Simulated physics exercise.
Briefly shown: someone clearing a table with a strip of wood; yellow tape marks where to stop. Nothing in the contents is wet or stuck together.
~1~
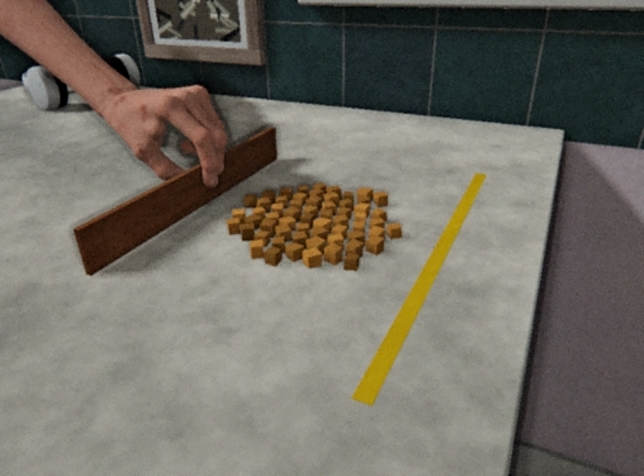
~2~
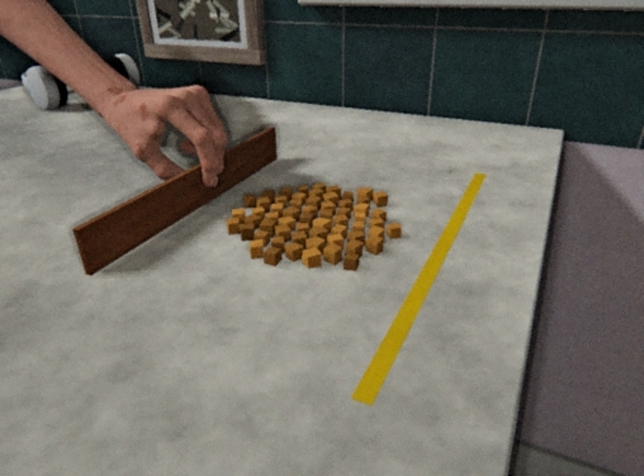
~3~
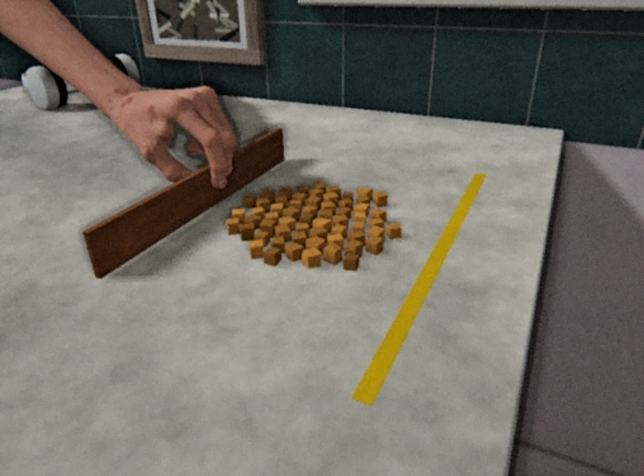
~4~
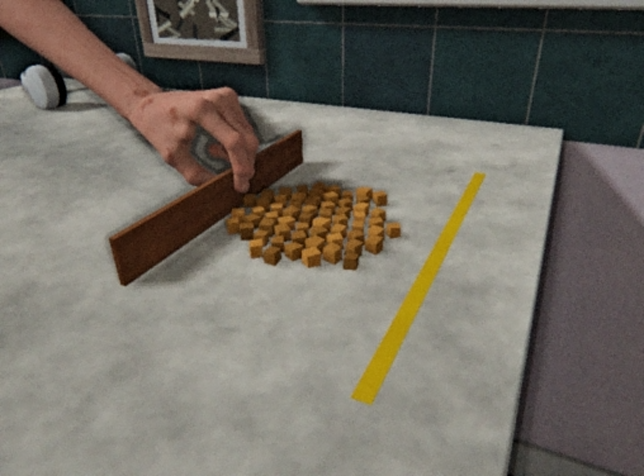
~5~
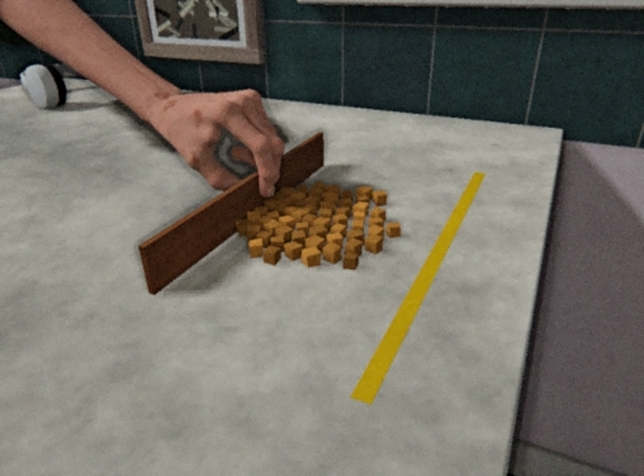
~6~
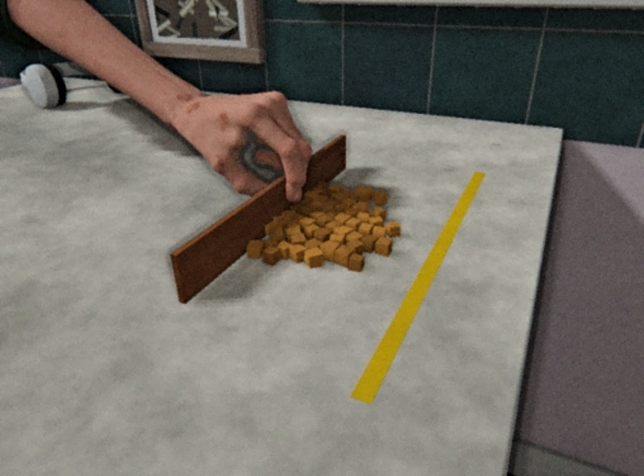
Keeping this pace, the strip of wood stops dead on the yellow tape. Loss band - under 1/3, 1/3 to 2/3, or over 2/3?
The part left behind sits above two thirds.
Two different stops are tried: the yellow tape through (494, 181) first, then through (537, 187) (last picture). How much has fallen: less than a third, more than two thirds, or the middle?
First try: Under a third; second try: Over two thirds.
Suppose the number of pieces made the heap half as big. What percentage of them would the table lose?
Estimate: Around 0 %.
Soon, strip of wood still moving, near (365, 194); heap all on the table, its front near (453, 268).
A while on, strip of wood stopped at the yellow tape; heap a stray few over the edge.
Towards the end, strip of wood stopped at the yellow tape; heap a small part over the edge.
Finally, strip of wood stopped at the yellow tape; heap a small part over the edge.
